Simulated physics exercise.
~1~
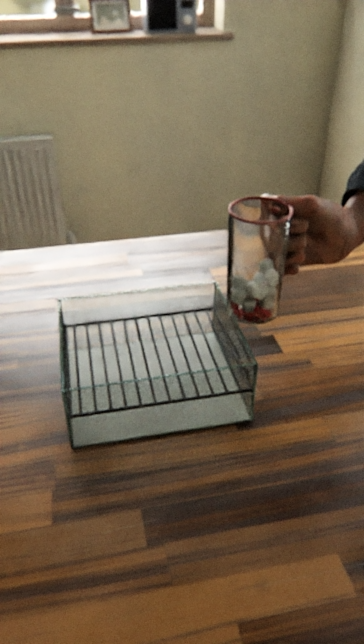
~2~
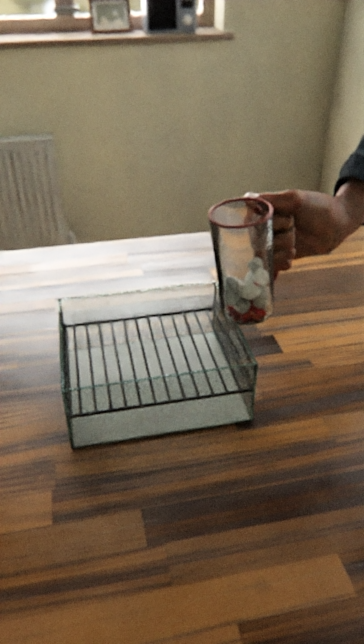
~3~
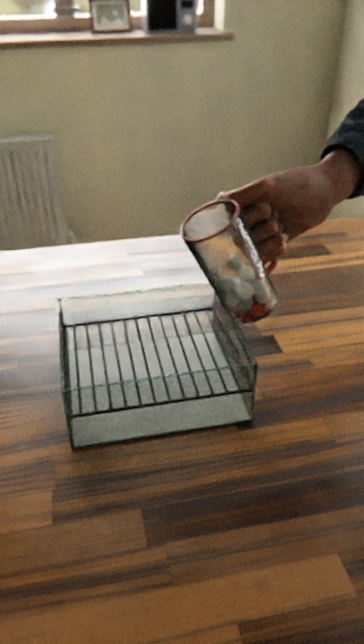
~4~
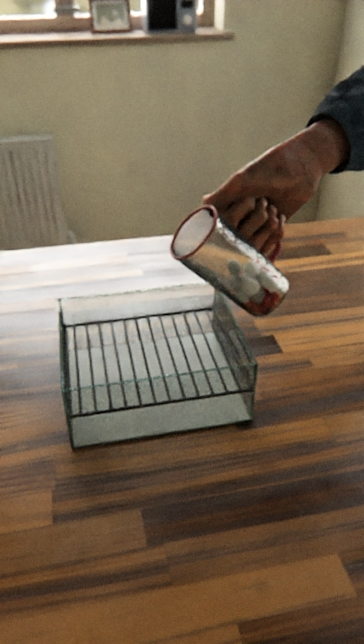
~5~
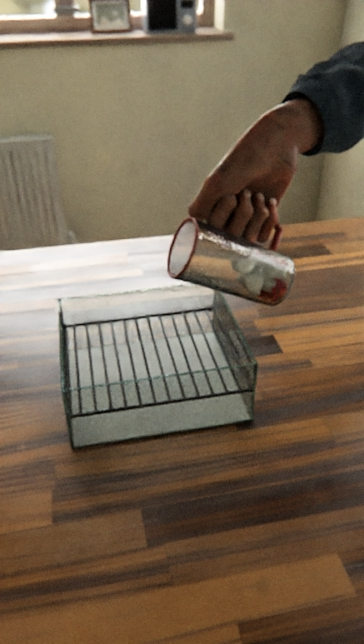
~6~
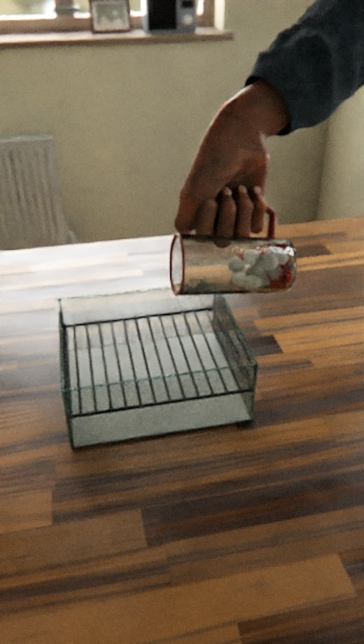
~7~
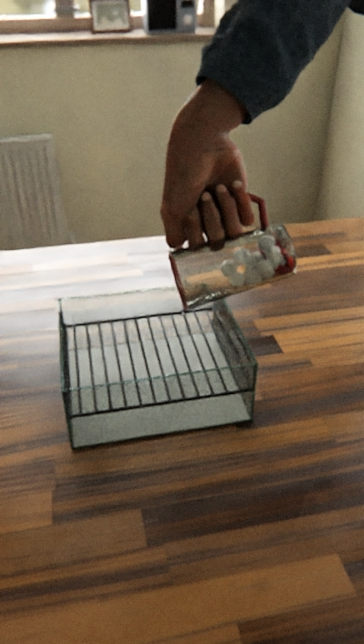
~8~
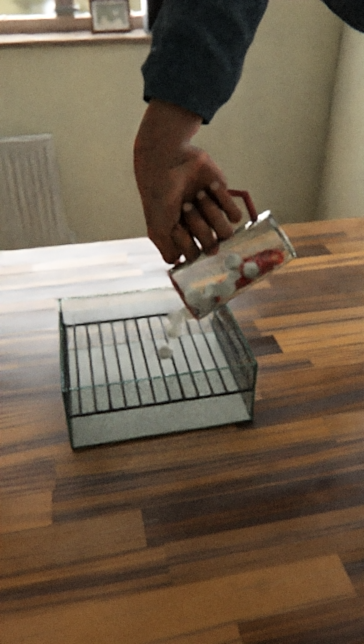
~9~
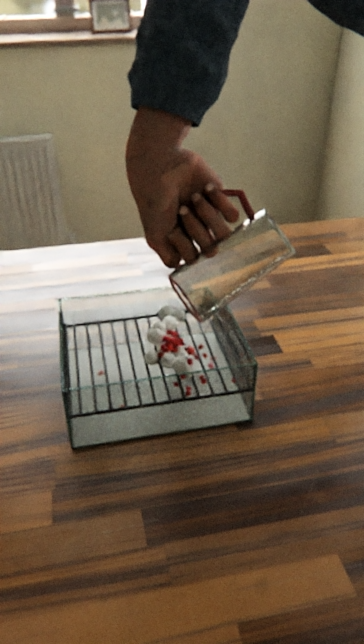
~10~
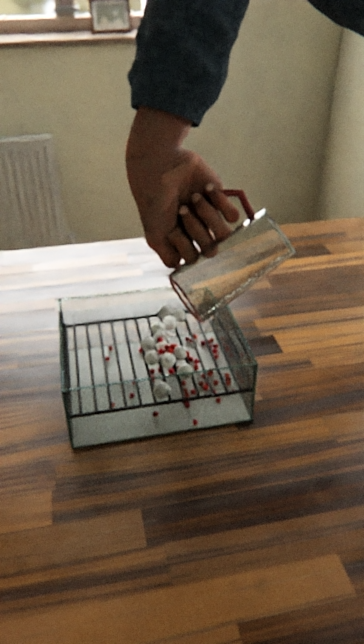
At the start, a hand at the right holds a clear cup of white and red pieces upright beside a glass box with wires across it, on a striped wooden table. The hand moves the cup left and tips it toward the box until it lies on its side. It tilts further, mouth down, and the first white pieces drop out. The rest then tumble onto the wires in a heap of white and red. The heap spreads, with white pieces lying on the wires and small red ones scattering and falling through, as the hand still holds the emptied cup above.
